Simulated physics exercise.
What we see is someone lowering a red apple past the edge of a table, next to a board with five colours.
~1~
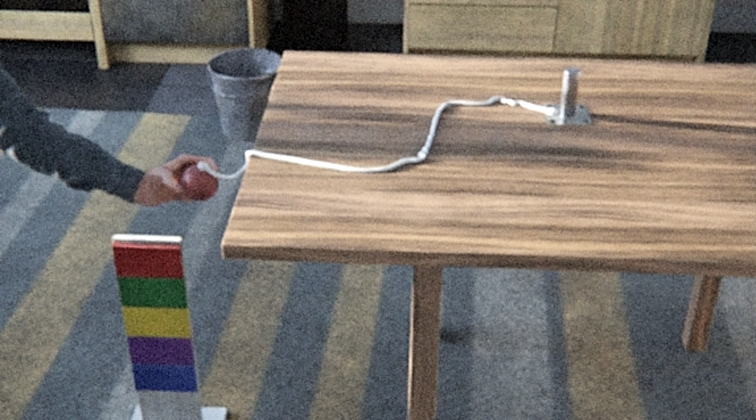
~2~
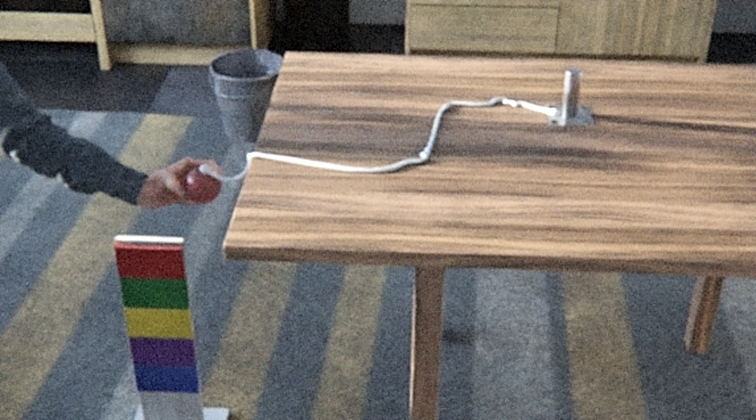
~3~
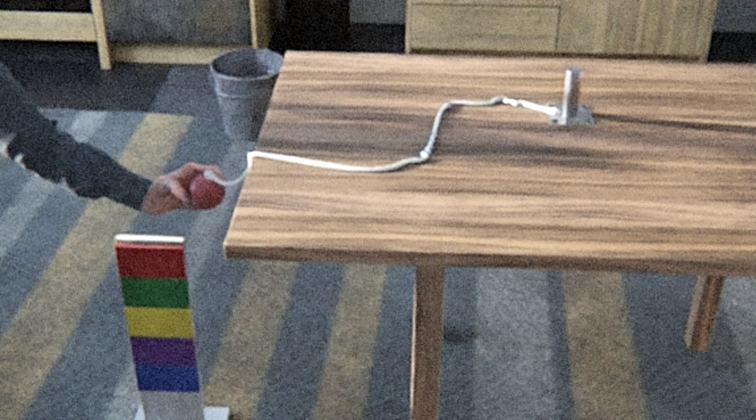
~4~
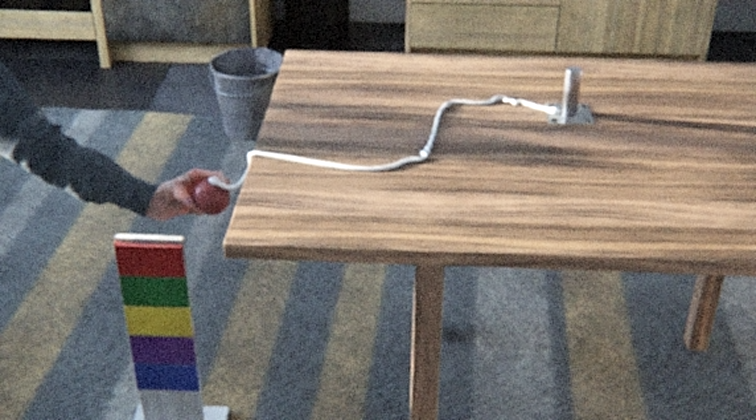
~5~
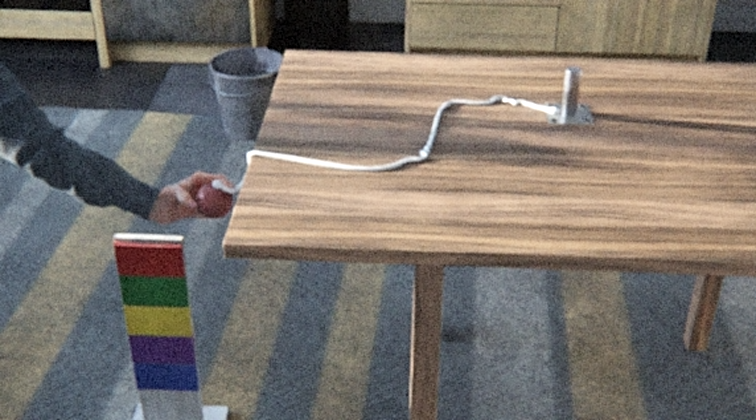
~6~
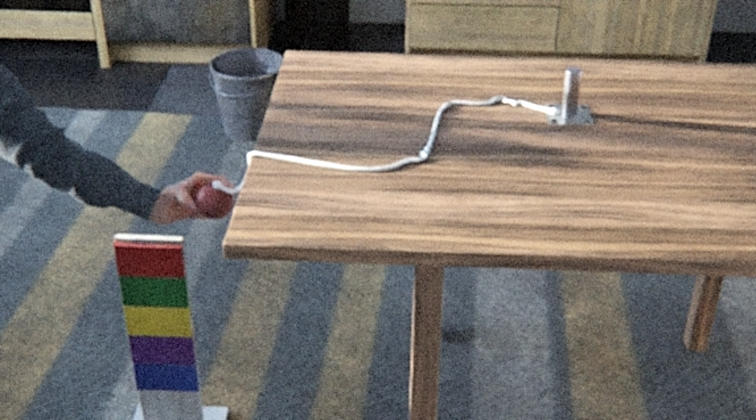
A hand reaching in from the left holds a red apple beside a wooden table, seen from slightly above in a room with a striped grey and yellow carpet. A white cord runs from the apple across the tabletop to a small upright post, with a grey bin behind and a colour-banded stand below. The hand moves the apple slightly right and down while the camera stays still.
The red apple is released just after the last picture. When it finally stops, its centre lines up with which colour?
Yellow.
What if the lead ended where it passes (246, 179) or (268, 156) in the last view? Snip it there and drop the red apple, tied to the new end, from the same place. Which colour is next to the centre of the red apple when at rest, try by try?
First try: Green; second try: Red.
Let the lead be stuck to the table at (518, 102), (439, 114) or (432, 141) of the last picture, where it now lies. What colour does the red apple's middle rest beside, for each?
Taking them in turn: Yellow; green; red.
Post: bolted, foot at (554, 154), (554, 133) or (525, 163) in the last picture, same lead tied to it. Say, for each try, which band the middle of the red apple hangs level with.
In turn, purple, then purple, then blue.
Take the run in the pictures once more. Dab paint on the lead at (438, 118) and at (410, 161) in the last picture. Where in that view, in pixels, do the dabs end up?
Well, the first one sits at (395, 126), and the second one sits at (287, 134).
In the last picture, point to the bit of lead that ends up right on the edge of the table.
Roughly (382, 169).
Early on, apple near (290, 302); level with yellow.
Midway, apple near (258, 315); level with yellow.
Finally, apple near (269, 314); level with yellow. The lead holds its middle at yellow.
